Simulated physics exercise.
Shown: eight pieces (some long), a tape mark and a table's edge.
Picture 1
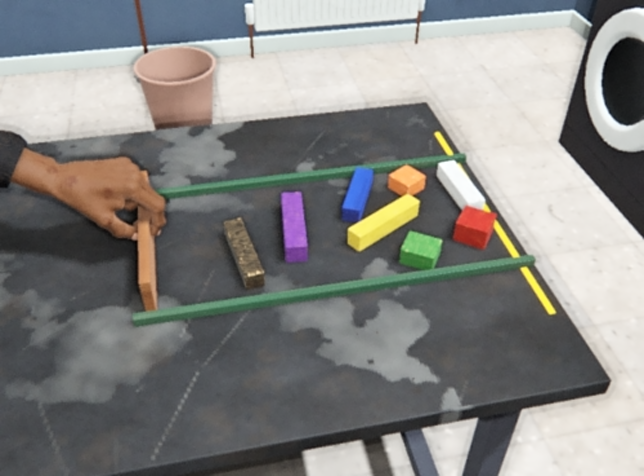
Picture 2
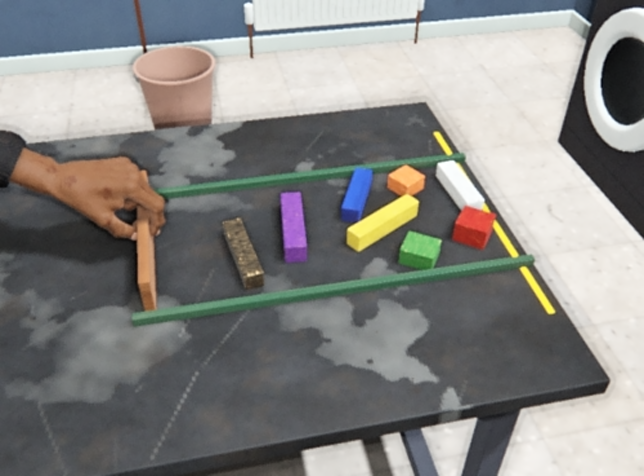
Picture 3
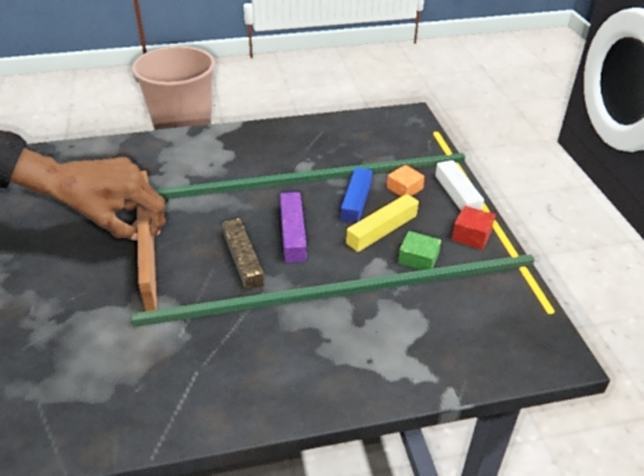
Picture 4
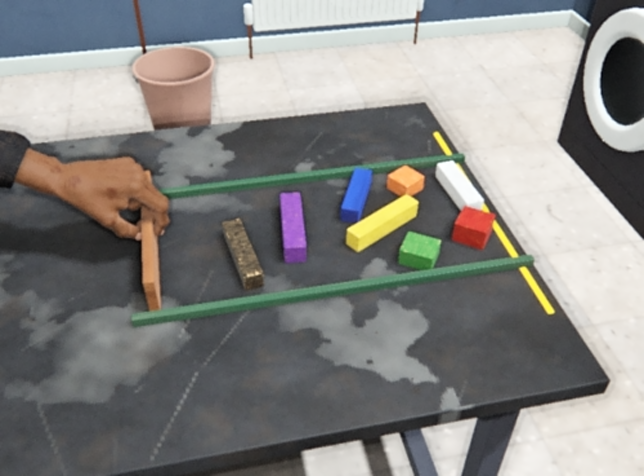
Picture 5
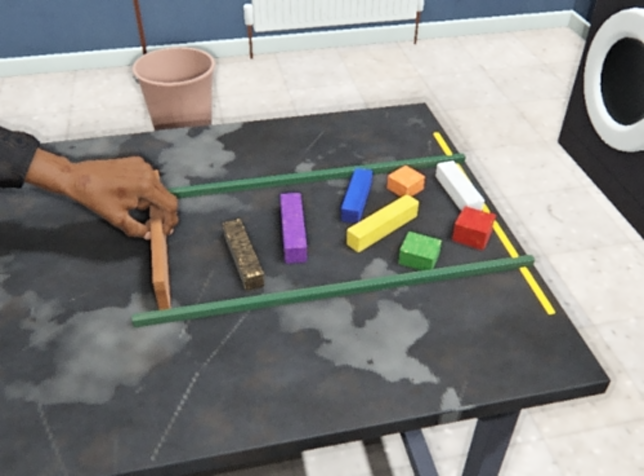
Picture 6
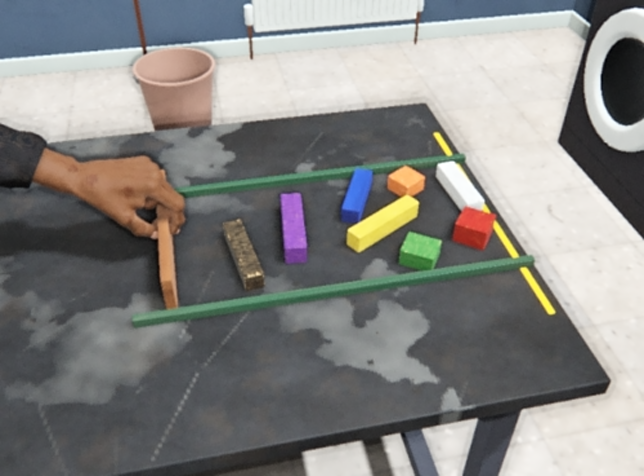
A hand held an upright wooden board between two green rails on a dark table, then slid it slightly right toward the colourful blocks, which stayed still near a yellow line.
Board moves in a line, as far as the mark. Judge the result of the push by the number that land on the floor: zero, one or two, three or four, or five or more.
The number that land on the floor is five or more.
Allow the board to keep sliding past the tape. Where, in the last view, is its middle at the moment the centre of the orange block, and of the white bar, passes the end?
Its middle is around (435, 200) and around (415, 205).
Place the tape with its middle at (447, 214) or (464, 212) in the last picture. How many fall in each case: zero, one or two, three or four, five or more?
Three or four; more than four.
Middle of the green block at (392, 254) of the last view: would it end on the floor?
From that start it falls away.
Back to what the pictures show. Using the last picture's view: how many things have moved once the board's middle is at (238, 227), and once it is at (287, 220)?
One spot: 1. Other spot: 2.
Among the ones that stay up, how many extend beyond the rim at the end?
Counting them gives 1.
Soon after, none off yet; white bar at rest near (459, 188); red block at rest near (474, 228); orange block at rest near (406, 183).
Then, none off yet; white bar moving near (465, 186); red block moving near (482, 227); orange block moved about its own width near (437, 178).
At rest, the number that fall off is five or more; fallen, purple bar, blue stick, yellow bar, green block, orange block, red block and white bar.
